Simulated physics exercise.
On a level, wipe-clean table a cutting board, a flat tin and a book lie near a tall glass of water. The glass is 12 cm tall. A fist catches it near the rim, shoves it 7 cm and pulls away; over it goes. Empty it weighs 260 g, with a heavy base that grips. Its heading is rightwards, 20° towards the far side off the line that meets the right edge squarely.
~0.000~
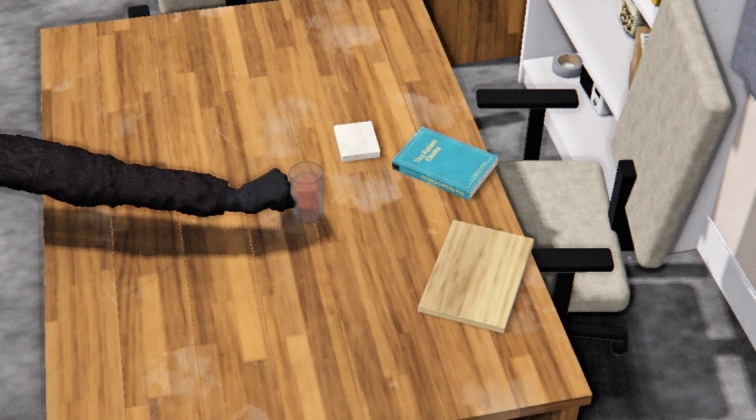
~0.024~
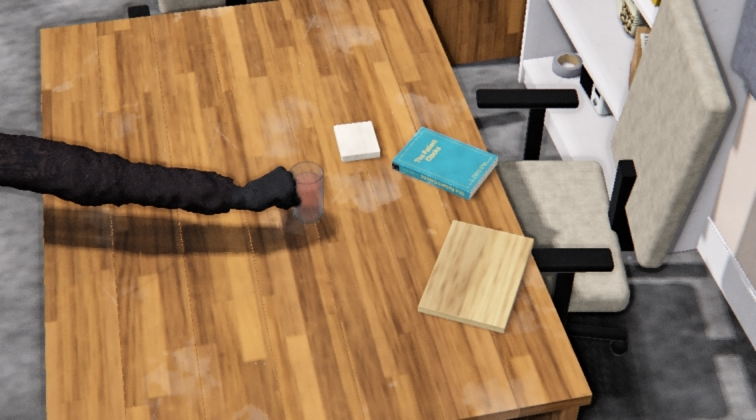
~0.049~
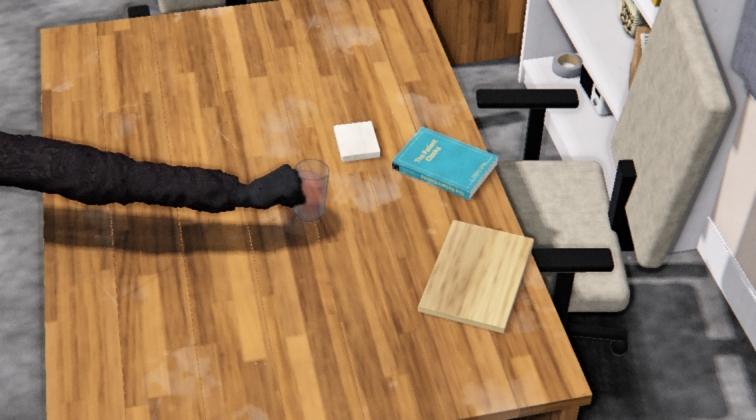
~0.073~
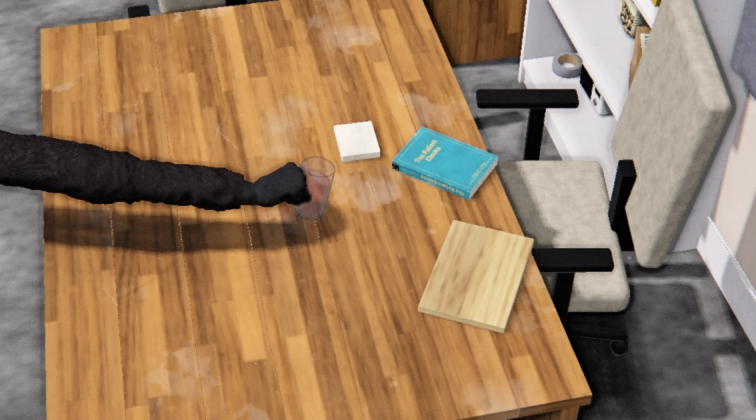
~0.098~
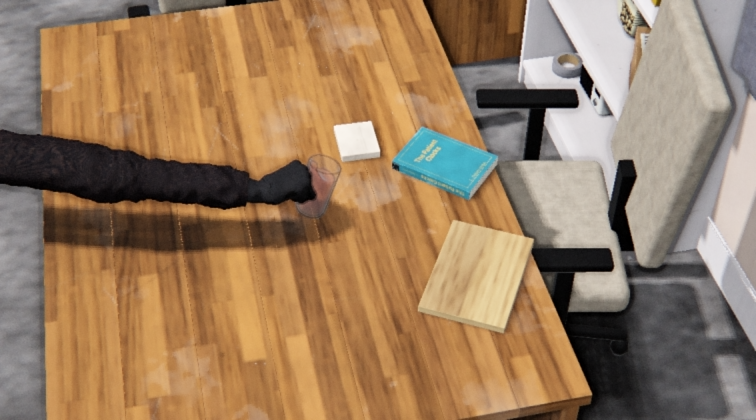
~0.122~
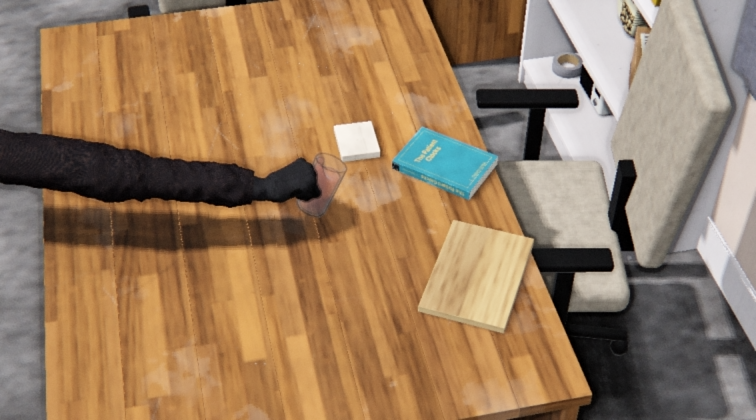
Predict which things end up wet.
Cutting board: Ends up wet; flat tin: Gets wet; book: Ends up wet.
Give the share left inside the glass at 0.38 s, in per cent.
Some 56 per cent.
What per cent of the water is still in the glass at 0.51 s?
About 30 per cent.
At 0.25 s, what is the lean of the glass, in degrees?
It is at some 72°.
After 0.25 s the tilt is 71° and 96 per cent is in the glass, 0 has run off the table; wet so far, nothing.
After 0.38 s the tilt is 89° and 56 per cent is in the glass, 0 has run off the table; wet so far, book.
After 0.51 s the tilt is 89° and 29 per cent is in the glass, 0 has run off the table; wet so far, flat tin, book.
After 0.75 s the tilt is 89° and 15 per cent is in the glass, 7 has run off the table; wet so far, cutting board, flat tin, book.
In the end 5 per cent is in the glass, 28 has run off the table; wet so far, cutting board, flat tin, book.
